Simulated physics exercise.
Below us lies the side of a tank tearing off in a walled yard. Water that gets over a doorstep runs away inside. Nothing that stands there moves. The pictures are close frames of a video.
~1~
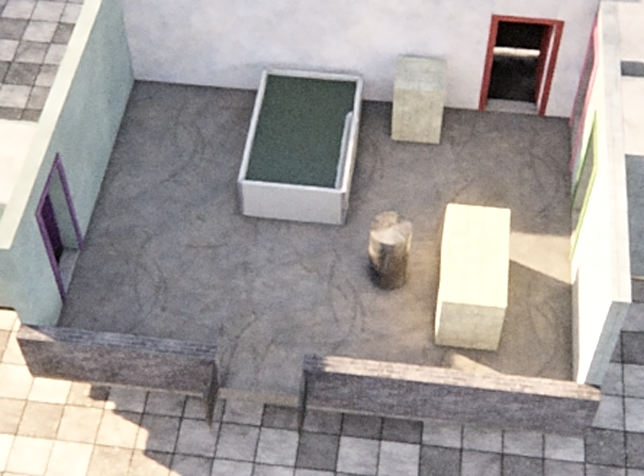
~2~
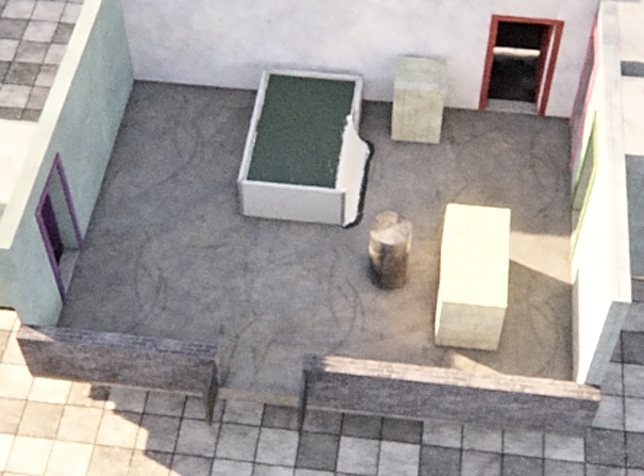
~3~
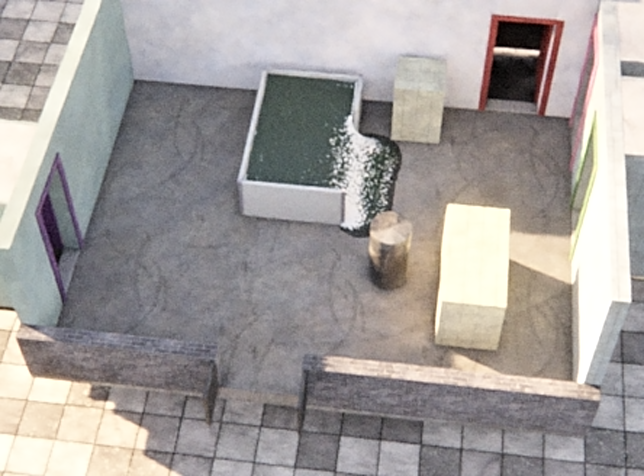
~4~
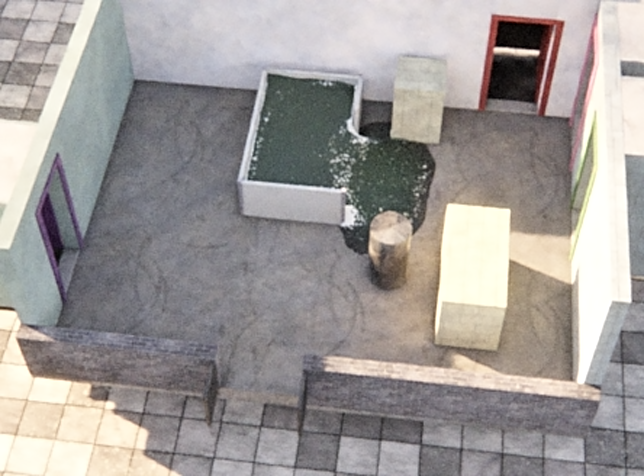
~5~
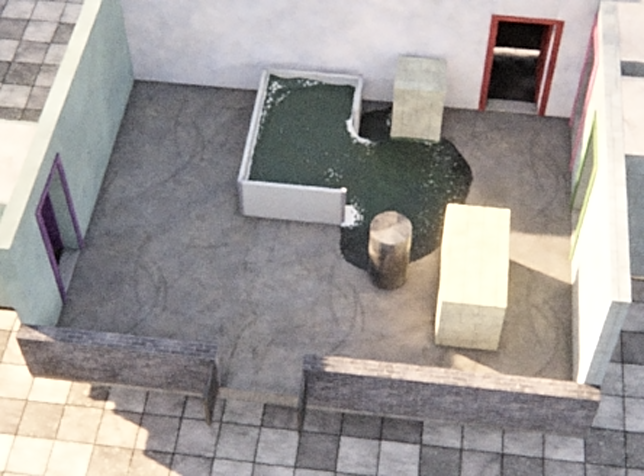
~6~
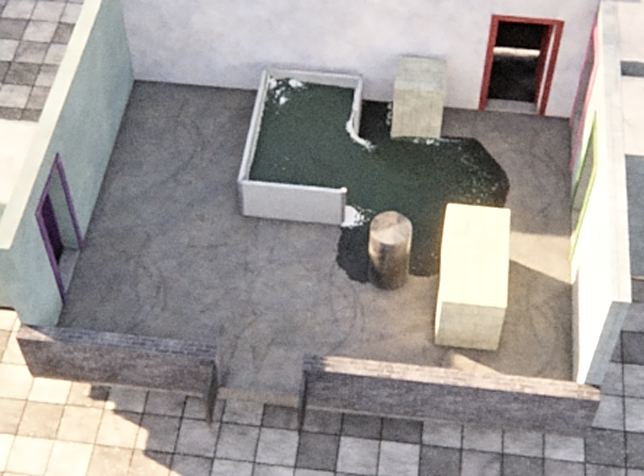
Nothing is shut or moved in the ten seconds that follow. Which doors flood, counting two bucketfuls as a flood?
One by one: The red door lets in a lot; the purple door admits no more than that; the pink door admits no more than that; the green door lets in a lot.
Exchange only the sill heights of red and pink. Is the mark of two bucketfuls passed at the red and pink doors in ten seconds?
One by one: Red takes less, pink is over.
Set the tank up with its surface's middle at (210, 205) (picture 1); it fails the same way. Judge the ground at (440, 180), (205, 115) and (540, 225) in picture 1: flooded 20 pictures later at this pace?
In turn: Covered, clear, flooded.
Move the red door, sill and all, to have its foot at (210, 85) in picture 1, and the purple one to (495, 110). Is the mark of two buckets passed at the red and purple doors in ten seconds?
Red takes less, purple lets more in.
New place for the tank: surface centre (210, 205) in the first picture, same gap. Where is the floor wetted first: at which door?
That is the green-painted one.
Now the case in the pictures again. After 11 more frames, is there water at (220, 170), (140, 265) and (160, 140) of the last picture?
As listed: Not flooded, free of water, clear.
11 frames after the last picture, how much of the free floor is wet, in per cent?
Close to 40 %.
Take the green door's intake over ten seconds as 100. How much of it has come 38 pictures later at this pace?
I make it 95 per cent.
A moment on, water covers 30 % of the floor; the red door not reached, the purple door not reached, the pink door wet at the sill, nothing in, the green door over two buckets in.
Next, water covers 40 % of the floor; the red door wet at the sill, nothing in, the purple door not reached, the pink door wet at the sill, nothing in, the green door far over two buckets in.
Then, water covers 50 % of the floor; the red door over two buckets in, the purple door not reached, the pink door wet at the sill, nothing in, the green door far over two buckets in.
Later, water covers 65 % of the floor; the red door far over two buckets in, the purple door not reached, the pink door wet at the sill, nothing in, the green door far over two buckets in.
In the end, water covers 85 % of the floor; the red door far over two buckets in, the purple door wet at the sill, nothing in, the pink door wet at the sill, nothing in, the green door far over two buckets in.
